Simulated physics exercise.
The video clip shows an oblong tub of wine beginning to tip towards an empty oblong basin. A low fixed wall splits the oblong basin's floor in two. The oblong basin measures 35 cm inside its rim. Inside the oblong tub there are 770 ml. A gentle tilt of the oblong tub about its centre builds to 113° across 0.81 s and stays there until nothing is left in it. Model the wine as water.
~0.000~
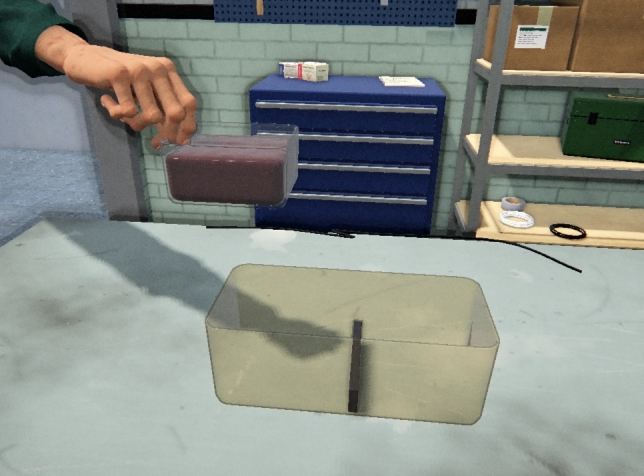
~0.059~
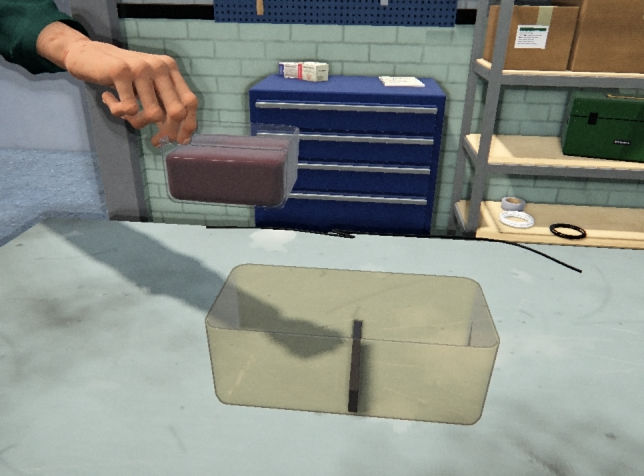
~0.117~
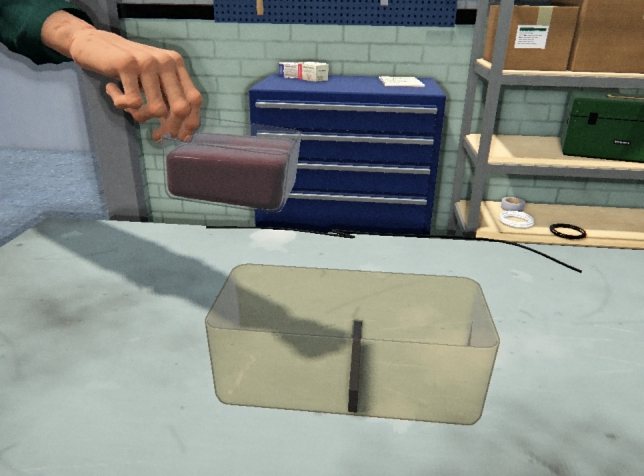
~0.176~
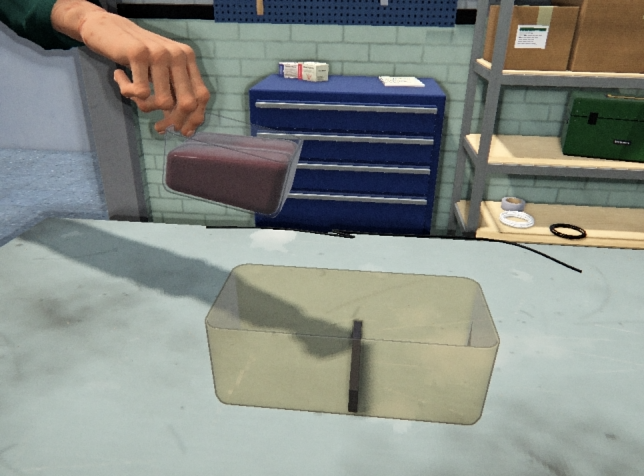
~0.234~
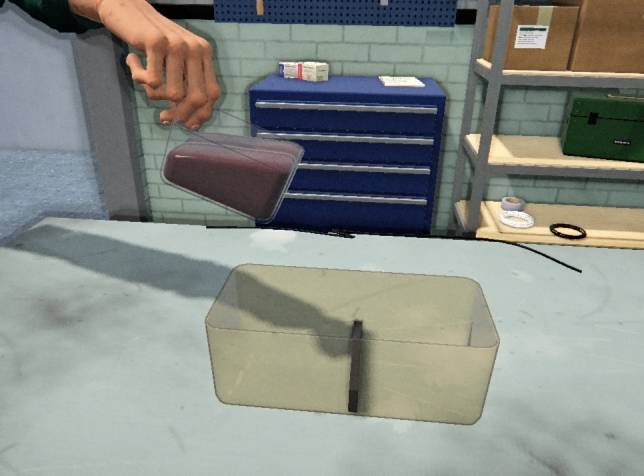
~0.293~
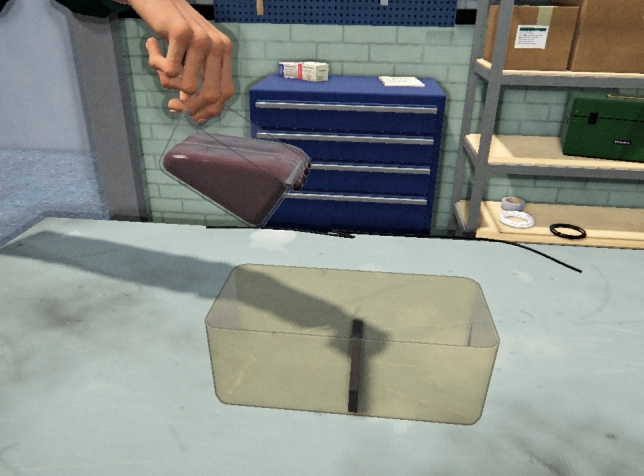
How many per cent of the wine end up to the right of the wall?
About 41 per cent.
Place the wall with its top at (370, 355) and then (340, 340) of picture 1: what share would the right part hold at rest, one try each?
First try about 15 %, second try about 60 %.
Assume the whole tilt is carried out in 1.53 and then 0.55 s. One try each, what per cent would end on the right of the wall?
It comes to 55 per cent, and then 25 per cent.
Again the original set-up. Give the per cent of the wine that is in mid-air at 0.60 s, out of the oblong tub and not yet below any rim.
48 per cent.
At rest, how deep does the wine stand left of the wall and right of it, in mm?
About 16 mm left, about 14 mm right.
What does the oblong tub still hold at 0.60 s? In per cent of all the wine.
Roughly 18 per cent.
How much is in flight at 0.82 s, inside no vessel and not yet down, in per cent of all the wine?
Something like 7 per cent is in the air then.
Then, 0.60 s in, the tilt is 95° and 17 per cent is still to pour, 13 is left of the wall and 22 right of it.
Then, 0.82 s in, the tilt is 113° and 2 per cent is still to pour, 48 is left of the wall and 41 right of it.
Then, 1.06 s in, the tilt is 113° and 0 per cent is still to pour, 56 is left of the wall and 41 right of it.
Then, 1.31 s in, the tilt is 113° and 0 per cent is still to pour, 56 is left of the wall and 41 right of it.
Finally, 56 per cent lies left of the wall, 41 right of it and 3 outside.
